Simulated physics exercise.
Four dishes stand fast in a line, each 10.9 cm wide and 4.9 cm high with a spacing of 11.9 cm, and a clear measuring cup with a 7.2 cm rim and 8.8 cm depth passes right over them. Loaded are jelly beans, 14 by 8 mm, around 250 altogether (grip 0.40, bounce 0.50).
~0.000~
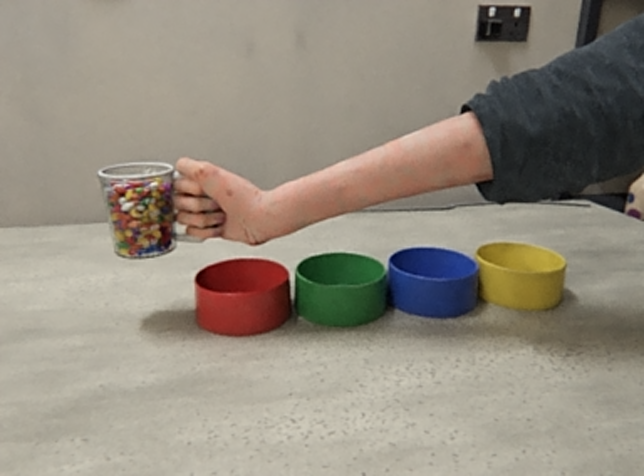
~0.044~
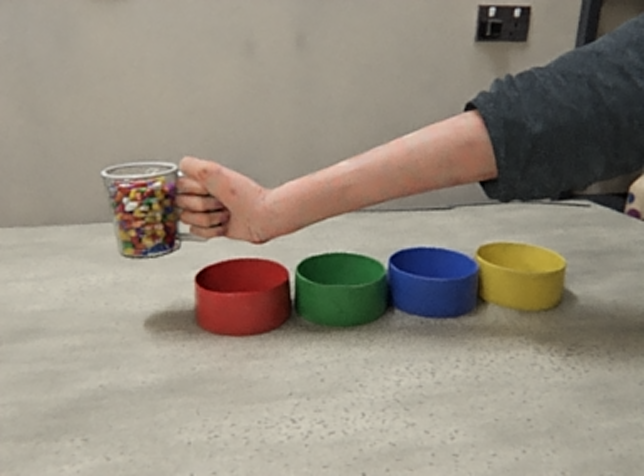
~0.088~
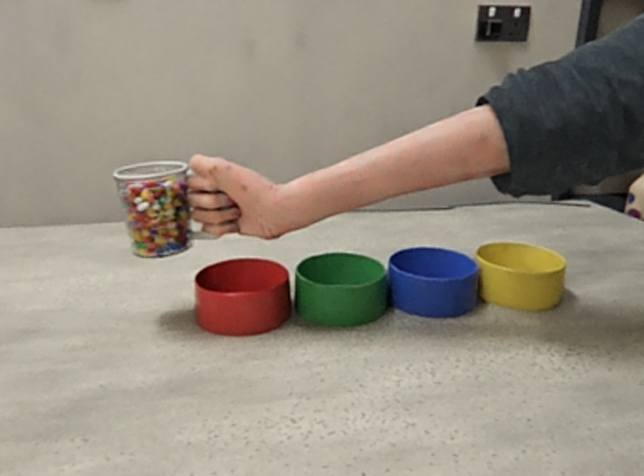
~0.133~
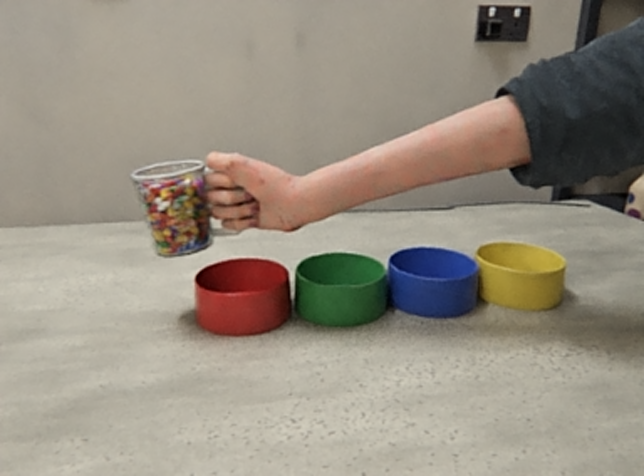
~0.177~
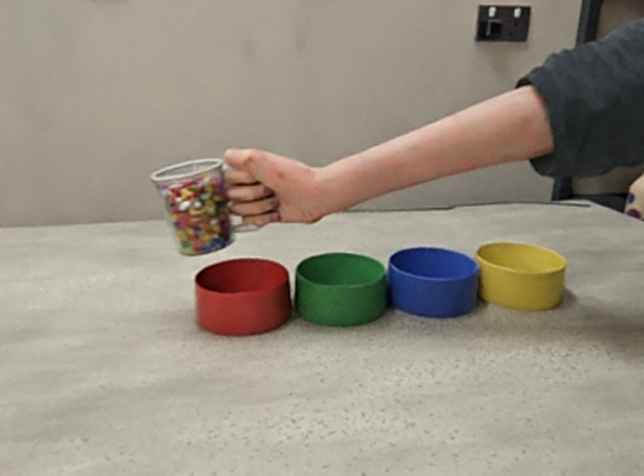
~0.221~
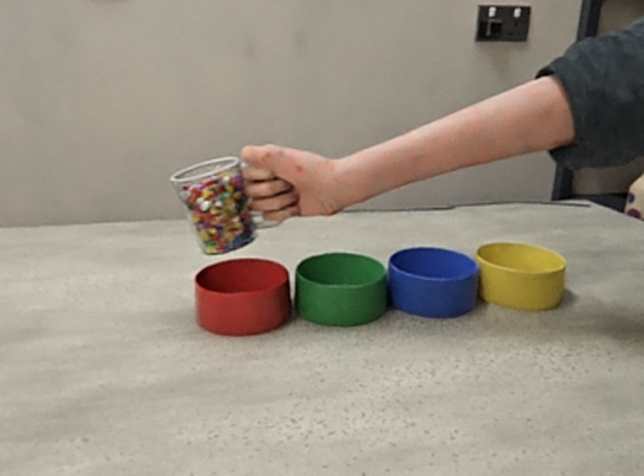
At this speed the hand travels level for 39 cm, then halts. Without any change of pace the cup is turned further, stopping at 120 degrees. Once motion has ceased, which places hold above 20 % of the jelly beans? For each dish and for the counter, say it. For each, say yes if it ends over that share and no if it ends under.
Red - no, blue - yes, green - no, yellow - no, counter - no.
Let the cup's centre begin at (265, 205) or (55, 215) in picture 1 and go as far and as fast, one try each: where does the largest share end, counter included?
Yellow; green.
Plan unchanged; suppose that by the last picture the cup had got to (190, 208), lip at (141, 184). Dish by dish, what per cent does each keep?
Kept per dish: Red = 0, blue = 50, green = 40, yellow = 0.
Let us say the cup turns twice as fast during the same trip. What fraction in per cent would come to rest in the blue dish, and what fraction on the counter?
Shares: Blue at 90; counter at 0.
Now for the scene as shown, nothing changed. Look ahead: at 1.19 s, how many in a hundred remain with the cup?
About 90 per cent.
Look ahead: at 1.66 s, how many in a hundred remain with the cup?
10 %.
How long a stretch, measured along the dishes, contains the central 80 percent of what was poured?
It covers some 6 centimetres of the row.
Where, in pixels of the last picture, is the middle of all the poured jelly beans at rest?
Centre at rest, approx.: (426, 282) px.
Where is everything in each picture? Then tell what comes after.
Cup at (142, 210), tilt 0 degrees, lip at (101, 172), moved 0.0 cm; middle of the pieces at (142, 211); red dish at (242, 275); green dish at (341, 269); blue dish at (433, 262); yellow dish at (519, 257), in the first picture.
Cup at (146, 210), tilt 1 degrees, lip at (105, 172), moved 0.4 cm; middle of the pieces at (146, 211), in the second picture.
Cup at (157, 209), tilt 3 degrees, lip at (115, 173), moved 1.6 cm; middle of the pieces at (158, 210), in the third picture.
Cup at (177, 209), tilt 6 degrees, lip at (134, 175), moved 3.7 cm; middle of the pieces at (177, 209), in the fourth picture.
Cup at (198, 208), tilt 10 degrees, lip at (153, 176), moved 5.9 cm; middle of the pieces at (198, 208), in the fifth picture.
Cup at (218, 207), tilt 14 degrees, lip at (173, 178), moved 8.2 cm; middle of the pieces at (219, 207); red dish at (242, 275); green dish at (341, 269); blue dish at (433, 262); yellow dish at (519, 257). The cup turns about 85 degrees a second and travels 51 cm a second, in the sixth picture.
After 0.80 s, tilt 64 degrees; cup holds 100 %.
After 1.19 s, tilt 98 degrees; cup holds 90 %, blue 5 %.
Then, at 1.66 s, tilt 120 degrees; cup holds 10 %, blue 90 %.
By 2.3 s all is still; red 0 %, blue 100 %, green 0 %, yellow 0 %, counter 0 %.
